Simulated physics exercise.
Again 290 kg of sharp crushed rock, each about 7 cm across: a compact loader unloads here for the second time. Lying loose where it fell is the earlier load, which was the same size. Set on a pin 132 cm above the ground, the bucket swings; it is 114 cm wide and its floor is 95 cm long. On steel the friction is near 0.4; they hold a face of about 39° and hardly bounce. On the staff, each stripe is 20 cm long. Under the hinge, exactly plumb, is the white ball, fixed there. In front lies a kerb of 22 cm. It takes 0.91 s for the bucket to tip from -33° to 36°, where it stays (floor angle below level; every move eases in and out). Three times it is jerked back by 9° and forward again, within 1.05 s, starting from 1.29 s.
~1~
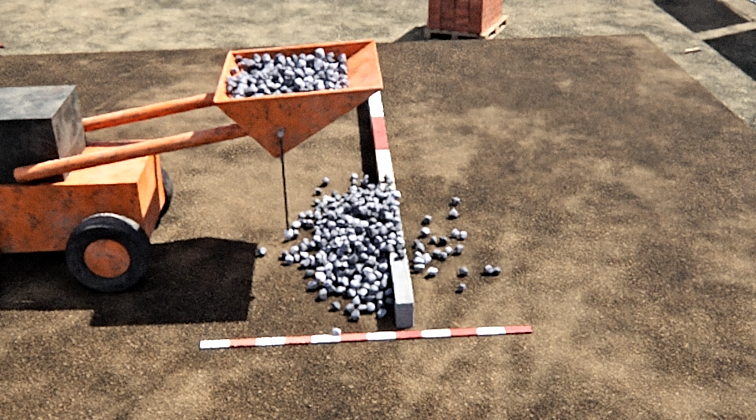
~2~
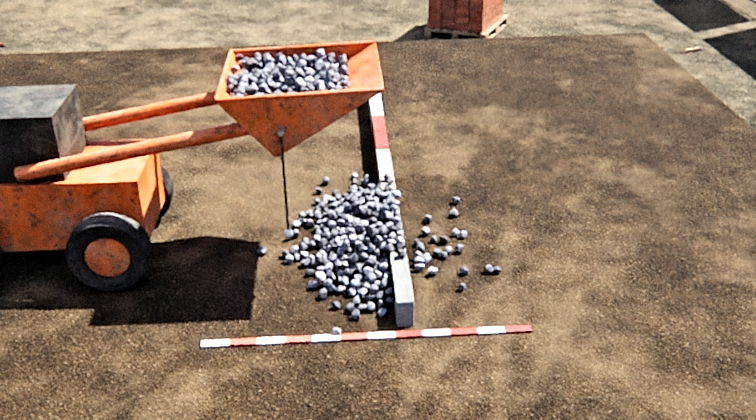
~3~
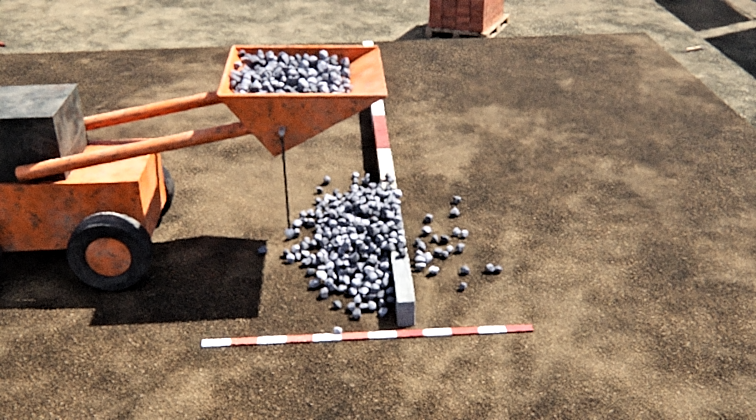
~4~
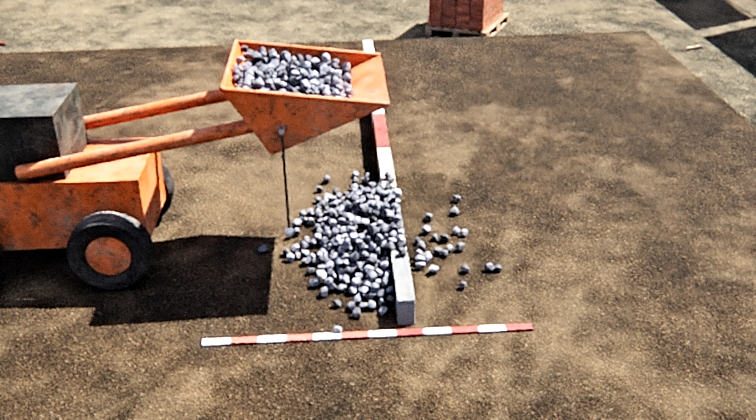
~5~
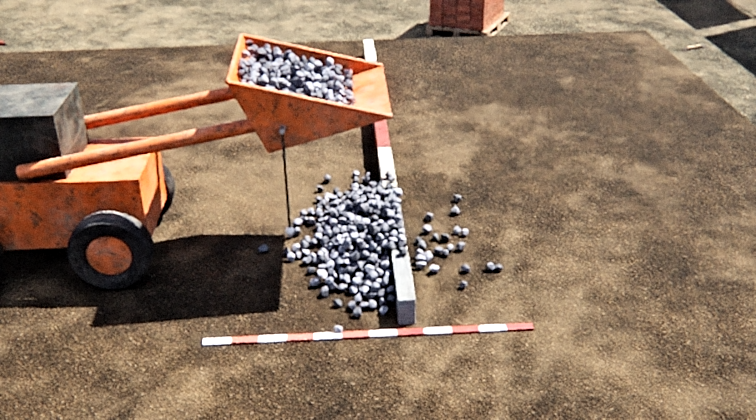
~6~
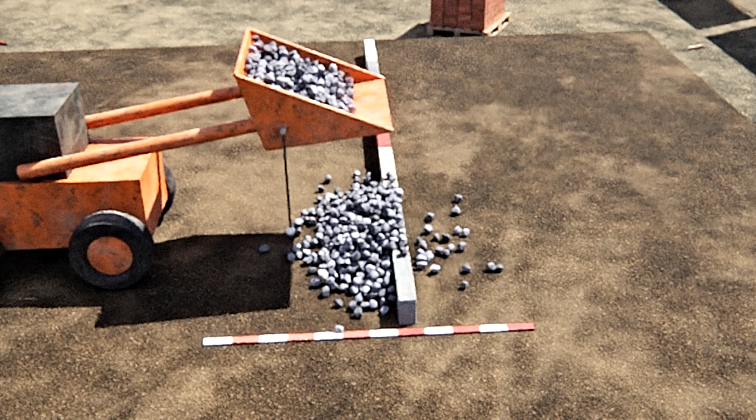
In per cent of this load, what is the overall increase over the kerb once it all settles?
90 out of 100, about.
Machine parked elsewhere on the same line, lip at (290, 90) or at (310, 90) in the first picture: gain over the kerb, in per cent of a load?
0 % and 10 %.
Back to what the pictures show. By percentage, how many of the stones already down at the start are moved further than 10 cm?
Near 5 per cent, I reckon.
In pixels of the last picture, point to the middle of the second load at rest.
Around (439, 227).
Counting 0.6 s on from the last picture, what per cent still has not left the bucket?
Close to 95 in a hundred.
Then, 0.3 s after the last picture the floor is at 25°; in per cent of one load, 100 in the bucket, 96 on this side of the kerb, 4 over the kerb; the foremost stones are at (469, 239).
Then, 0.6 s after the last picture the floor is at 36°; in per cent of one load, 97 in the bucket, 98 on this side of the kerb, 4 over the kerb; the foremost stones are at (469, 239).
Then, 2.4 s after the last picture the floor is at 36°; in per cent of one load, 0 in the bucket, 106 on this side of the kerb, 94 over the kerb; the foremost stones are at (559, 233).
Then, 5.0 s after the last picture the floor is at 36°; in per cent of one load, 0 in the bucket, 106 on this side of the kerb, 94 over the kerb; the foremost stones are at (559, 233). Net gain over the kerb, 90.
